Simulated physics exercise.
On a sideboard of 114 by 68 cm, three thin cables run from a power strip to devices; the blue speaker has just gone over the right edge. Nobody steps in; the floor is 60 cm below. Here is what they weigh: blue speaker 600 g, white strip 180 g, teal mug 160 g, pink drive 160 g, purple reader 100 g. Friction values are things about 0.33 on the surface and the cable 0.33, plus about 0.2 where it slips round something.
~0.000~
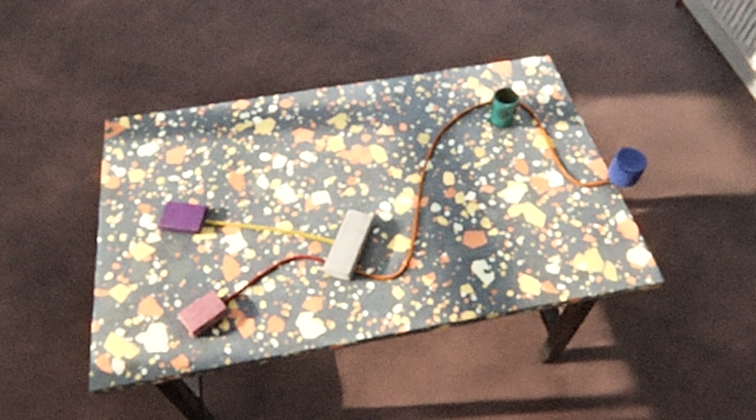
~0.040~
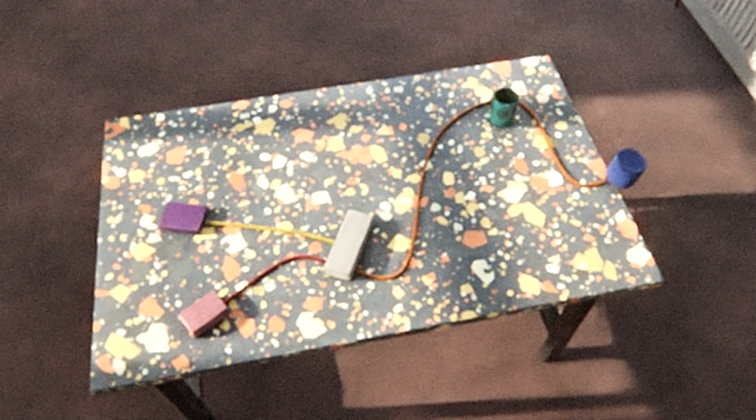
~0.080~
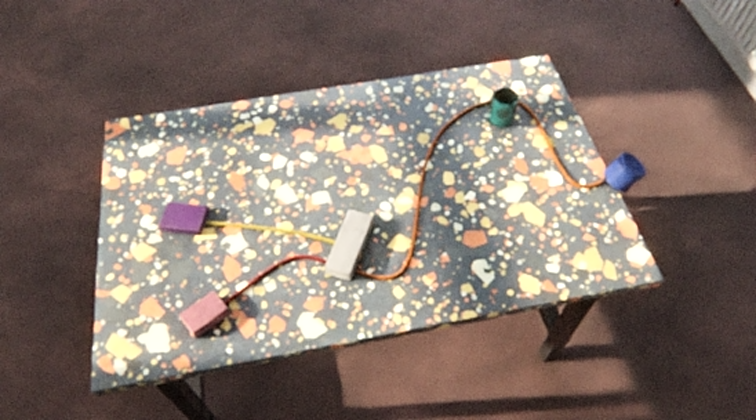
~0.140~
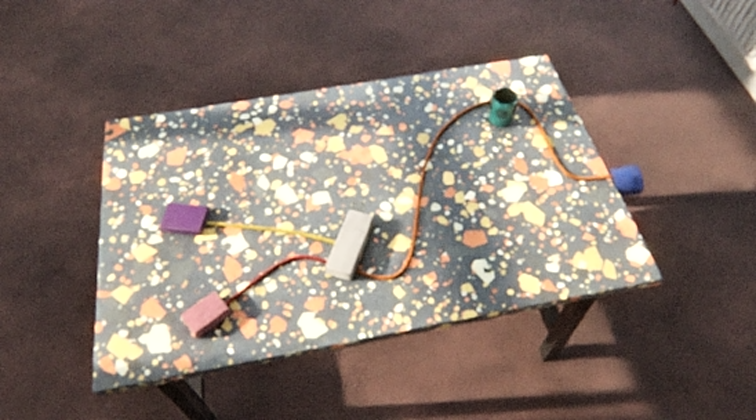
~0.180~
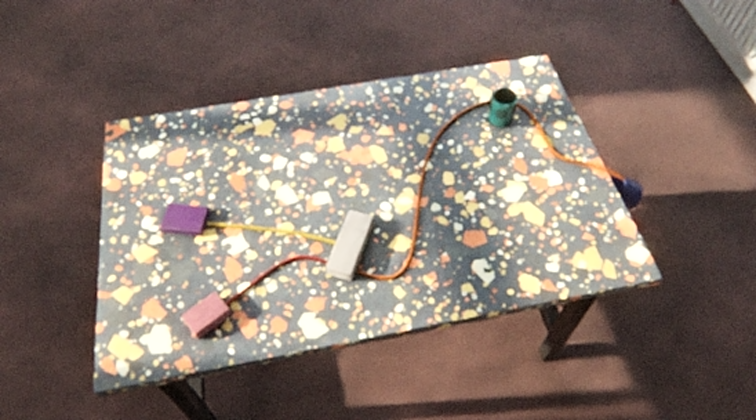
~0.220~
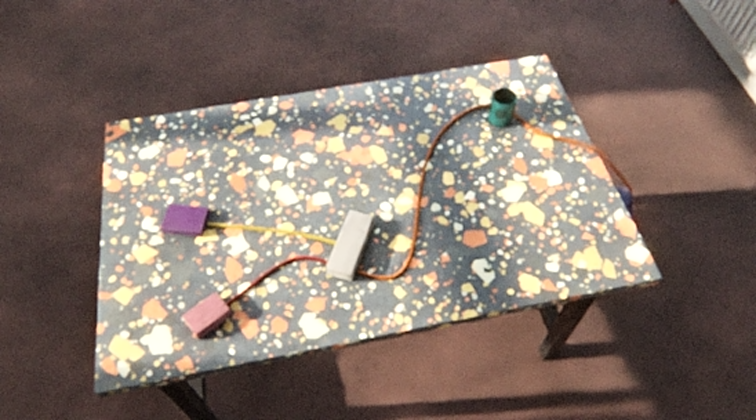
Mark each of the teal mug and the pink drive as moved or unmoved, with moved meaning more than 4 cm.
Teal mug moved, pink drive moved.
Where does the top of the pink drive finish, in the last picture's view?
Top at rest: About (334, 263).
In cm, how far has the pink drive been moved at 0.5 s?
16 cm.
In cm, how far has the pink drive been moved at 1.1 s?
About 26 cm.
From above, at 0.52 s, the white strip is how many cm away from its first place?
Measured flat, I'd say close to 10 cm.
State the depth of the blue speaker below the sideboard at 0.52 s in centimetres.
Roughly 55 centimetres.
At 0.5 s, the strip's end of the orange cable at (369, 193); teal mug 31 cm off its start, pink drive 15 cm off its start, white strip 10 cm off its start.
At 0.8 s, the strip's end of the orange cable at (366, 181); teal mug over the edge, pink drive 27 cm off its start, white strip 13 cm off its start.
At 1.1 s, the strip's end of the orange cable at (366, 181); teal mug over the edge, pink drive 27 cm off its start at (334, 263), white strip 13 cm off its start at (348, 191).
At 1.4 s, the strip's end of the orange cable at (366, 181); teal mug over the edge, pink drive 27 cm off its start, white strip 13 cm off its start.
At 2.6 s, the strip's end of the orange cable at (366, 181); teal mug over the edge, pink drive 27 cm off its start at (334, 263), white strip 13 cm off its start at (348, 191), blue speaker over the edge.
